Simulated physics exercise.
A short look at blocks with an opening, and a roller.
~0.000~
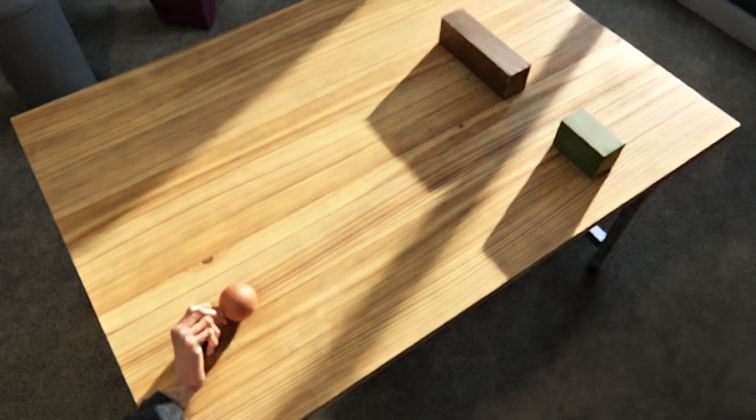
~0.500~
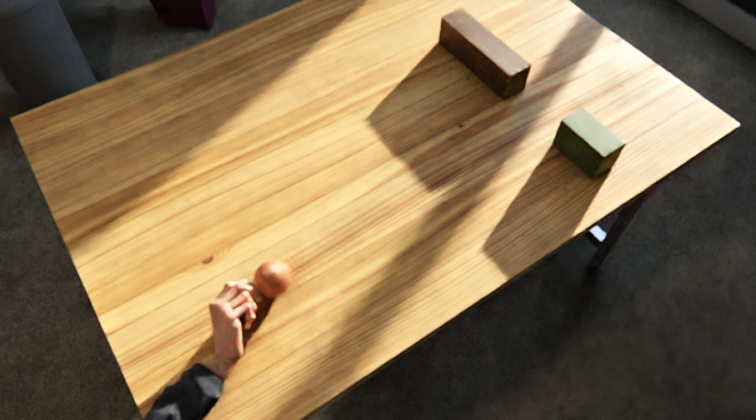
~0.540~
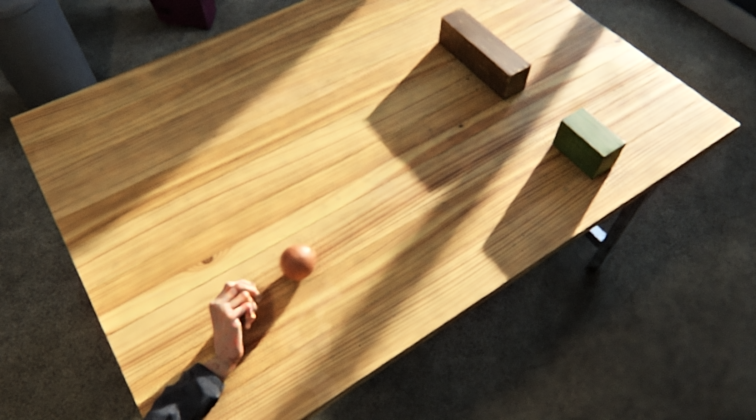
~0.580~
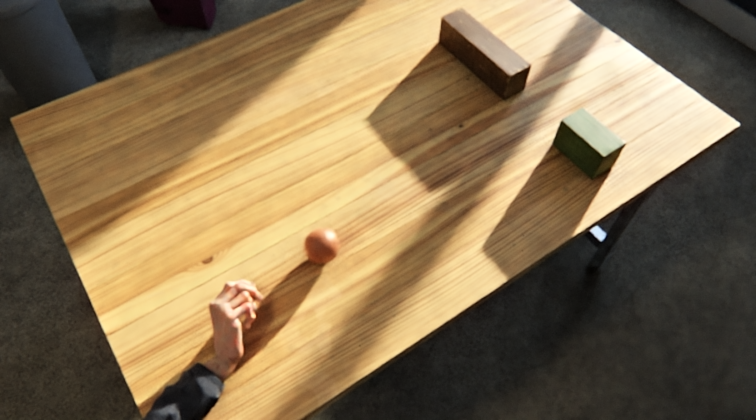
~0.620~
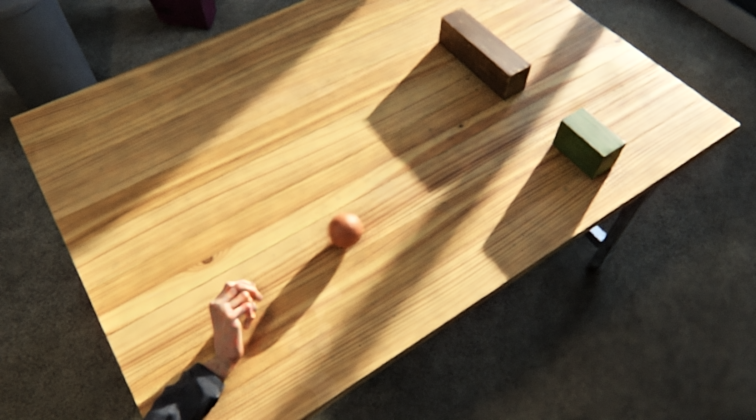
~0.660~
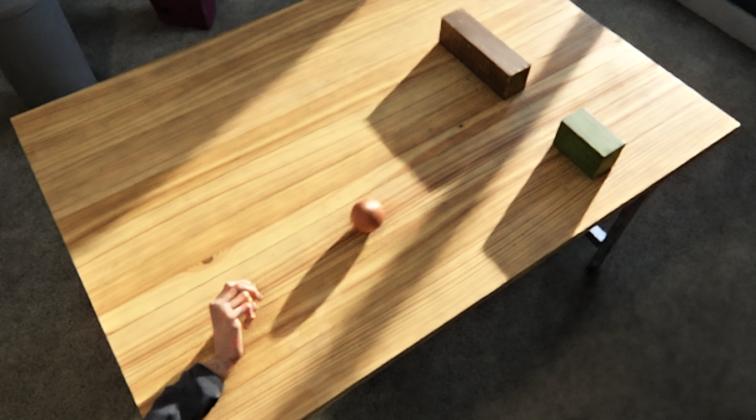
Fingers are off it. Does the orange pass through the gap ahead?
Here the orange passes through its gap.
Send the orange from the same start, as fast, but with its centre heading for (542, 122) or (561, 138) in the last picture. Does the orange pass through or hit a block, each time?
In turn it rolls through; hits a block.
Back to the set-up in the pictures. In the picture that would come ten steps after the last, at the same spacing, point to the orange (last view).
Around (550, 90).
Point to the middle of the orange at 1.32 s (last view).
Around (645, 31).
Around 1.32 s, orange heading on near (645, 31).
Finally (2.3 s), the orange gets between the blocks.
